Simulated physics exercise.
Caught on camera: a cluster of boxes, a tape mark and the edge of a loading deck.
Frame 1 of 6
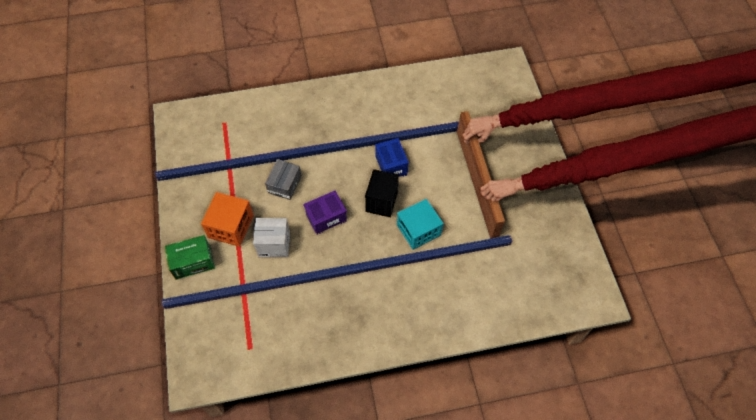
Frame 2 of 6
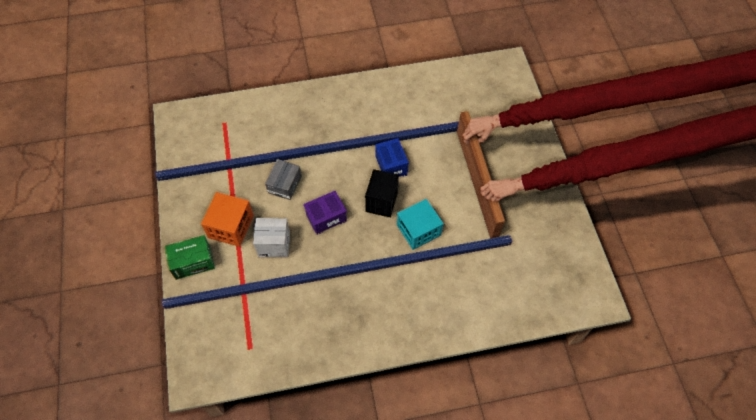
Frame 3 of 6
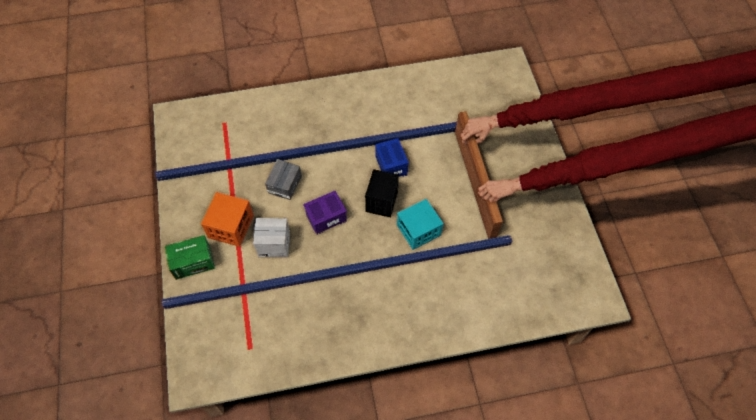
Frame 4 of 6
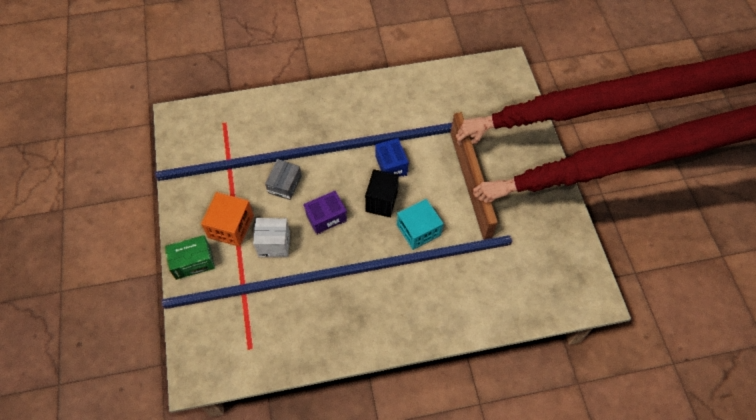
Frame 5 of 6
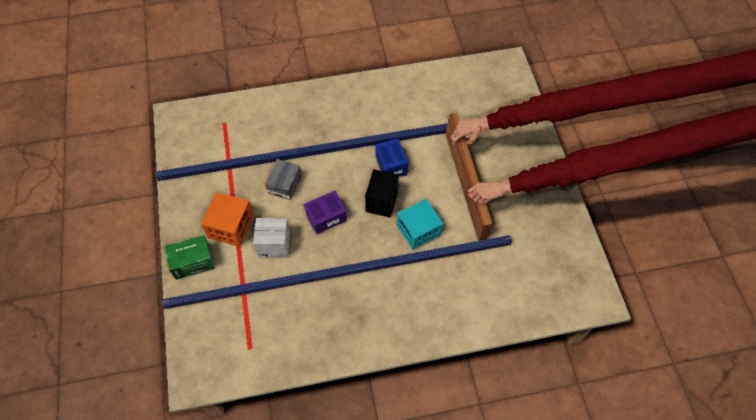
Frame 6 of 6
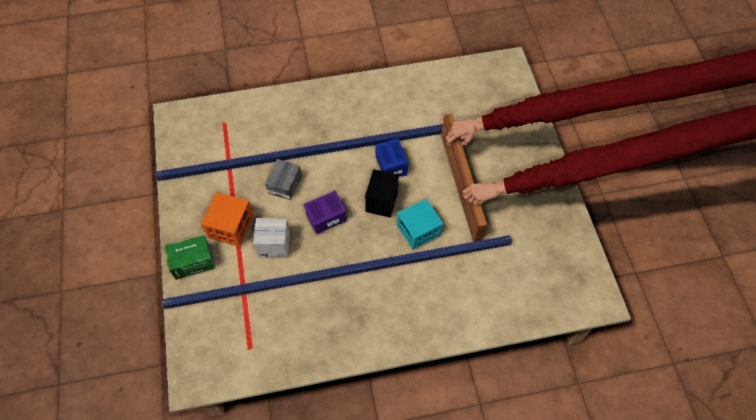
On a pale tabletop above a tiled floor, two red-sleeved arms slide a wooden plank slowly a short way left between blue rails, while the colourful boxes and crates scattered around the red tape line stay still.
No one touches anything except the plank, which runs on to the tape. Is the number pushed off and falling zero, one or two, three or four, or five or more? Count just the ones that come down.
I expect only one or two to drop off the edge.
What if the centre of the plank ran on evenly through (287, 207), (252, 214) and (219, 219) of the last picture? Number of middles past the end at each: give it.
The numbers past the end are 0, 0 and 2.
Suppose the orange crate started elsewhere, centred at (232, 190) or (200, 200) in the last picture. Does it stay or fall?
For the orange crate: It keeps its place, then it keeps its place.
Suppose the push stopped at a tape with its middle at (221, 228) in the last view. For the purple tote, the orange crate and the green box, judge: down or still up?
The purple tote stays put, the orange crate is gone, the green box is gone.
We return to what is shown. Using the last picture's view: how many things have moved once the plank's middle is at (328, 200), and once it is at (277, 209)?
By then 6, and later 8.
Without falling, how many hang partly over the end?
0, I think.
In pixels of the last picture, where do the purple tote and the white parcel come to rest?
Purple tote: (190, 231); white parcel: (188, 269).
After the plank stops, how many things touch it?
The count comes out at 3.
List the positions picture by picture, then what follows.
In the first picture, green box (190, 257); orange crate (228, 220); white parcel (272, 238); plank (479, 174); tape (236, 226).
In the second picture, orange crate (228, 220); turquoise crate (420, 224).
In the third picture, white parcel (272, 238); purple tote (326, 213).
In the fourth picture, green box (190, 258); plank (472, 175).
In the fifth picture, orange crate (228, 220); blue tote (392, 160).
In the sixth picture, green box (190, 258); orange crate (228, 220); white parcel (272, 238); plank (463, 177); tape (236, 226).
Soon after, none off yet; green box at rest near (190, 258); orange crate at rest near (228, 220); white parcel at rest near (272, 238).
In the end, the number that fall off is one or two; gone, orange crate and green box.
